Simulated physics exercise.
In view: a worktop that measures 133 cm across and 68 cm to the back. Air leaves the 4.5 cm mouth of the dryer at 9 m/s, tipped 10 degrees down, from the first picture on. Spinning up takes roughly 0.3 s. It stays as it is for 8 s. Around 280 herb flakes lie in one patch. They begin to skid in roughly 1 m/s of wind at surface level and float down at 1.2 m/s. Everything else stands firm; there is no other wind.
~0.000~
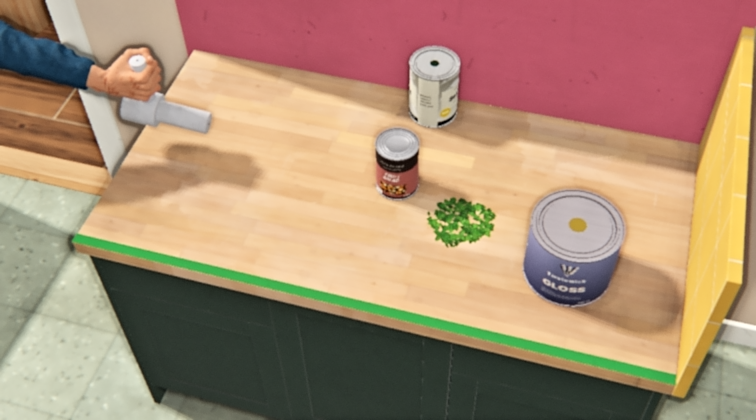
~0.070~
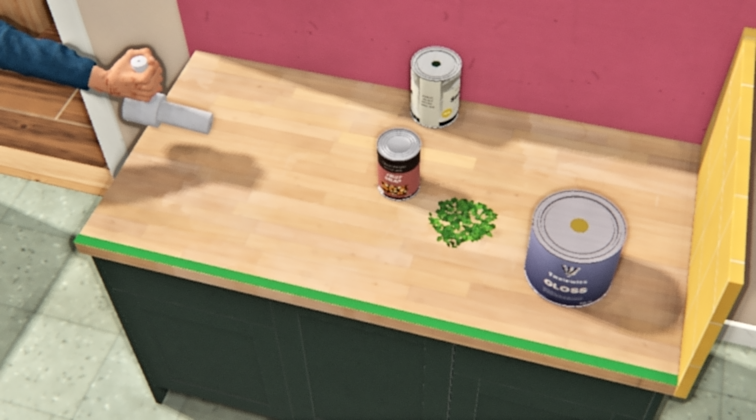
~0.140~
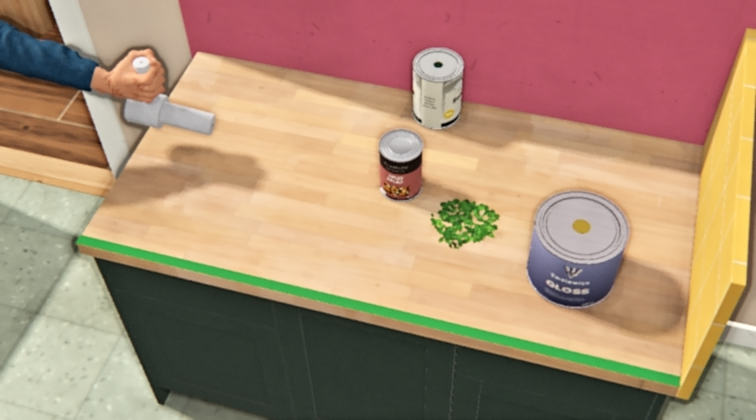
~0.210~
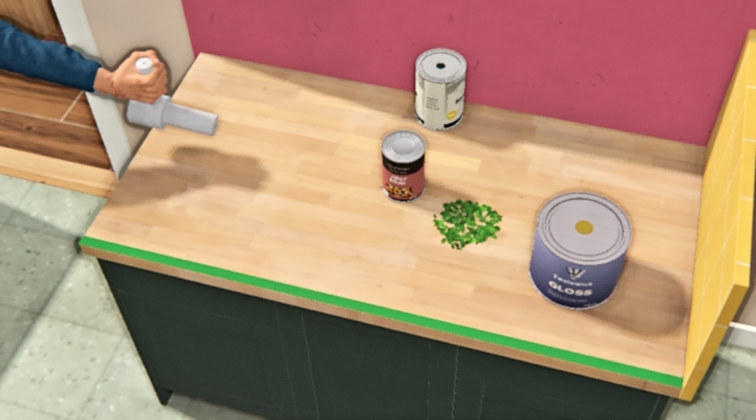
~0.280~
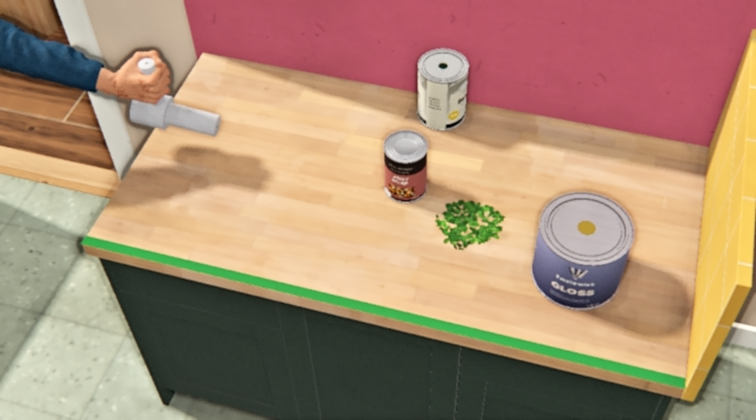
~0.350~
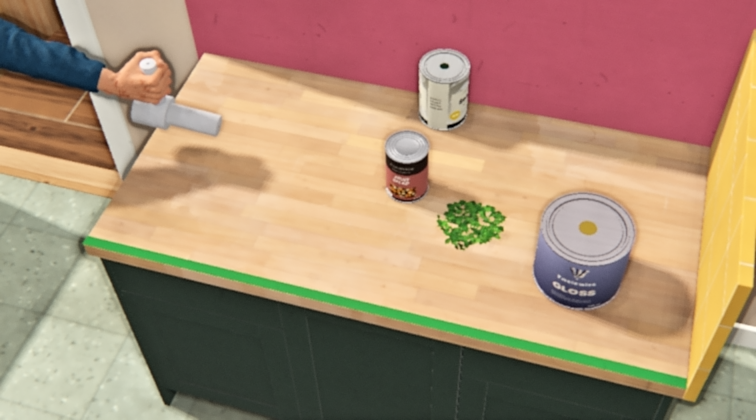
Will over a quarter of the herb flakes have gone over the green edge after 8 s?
As for a quarter going over the green edge: No.
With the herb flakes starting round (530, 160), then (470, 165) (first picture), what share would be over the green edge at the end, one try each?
In that order: 60 %, 40 %.
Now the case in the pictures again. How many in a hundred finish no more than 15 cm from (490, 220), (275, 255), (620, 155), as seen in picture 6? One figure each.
In turn about 100 %, 0 %, 0 %.
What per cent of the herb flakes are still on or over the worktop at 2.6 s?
Some 100 per cent.
After 1.6 s, 0 % are over the green edge; the middle of those still in play is near (472, 225); 60 % have settled or left.
After 2.6 s, 0 % are over the green edge; the middle of those still in play is near (472, 225); 61 % have settled or left.
After 4.4 s, 0 % are over the green edge; the middle of those still in play is near (470, 222); 66 % have settled or left.
After 8.0 s, at the end, 1 % are over the green edge; the middle of those still in play is near (472, 225).
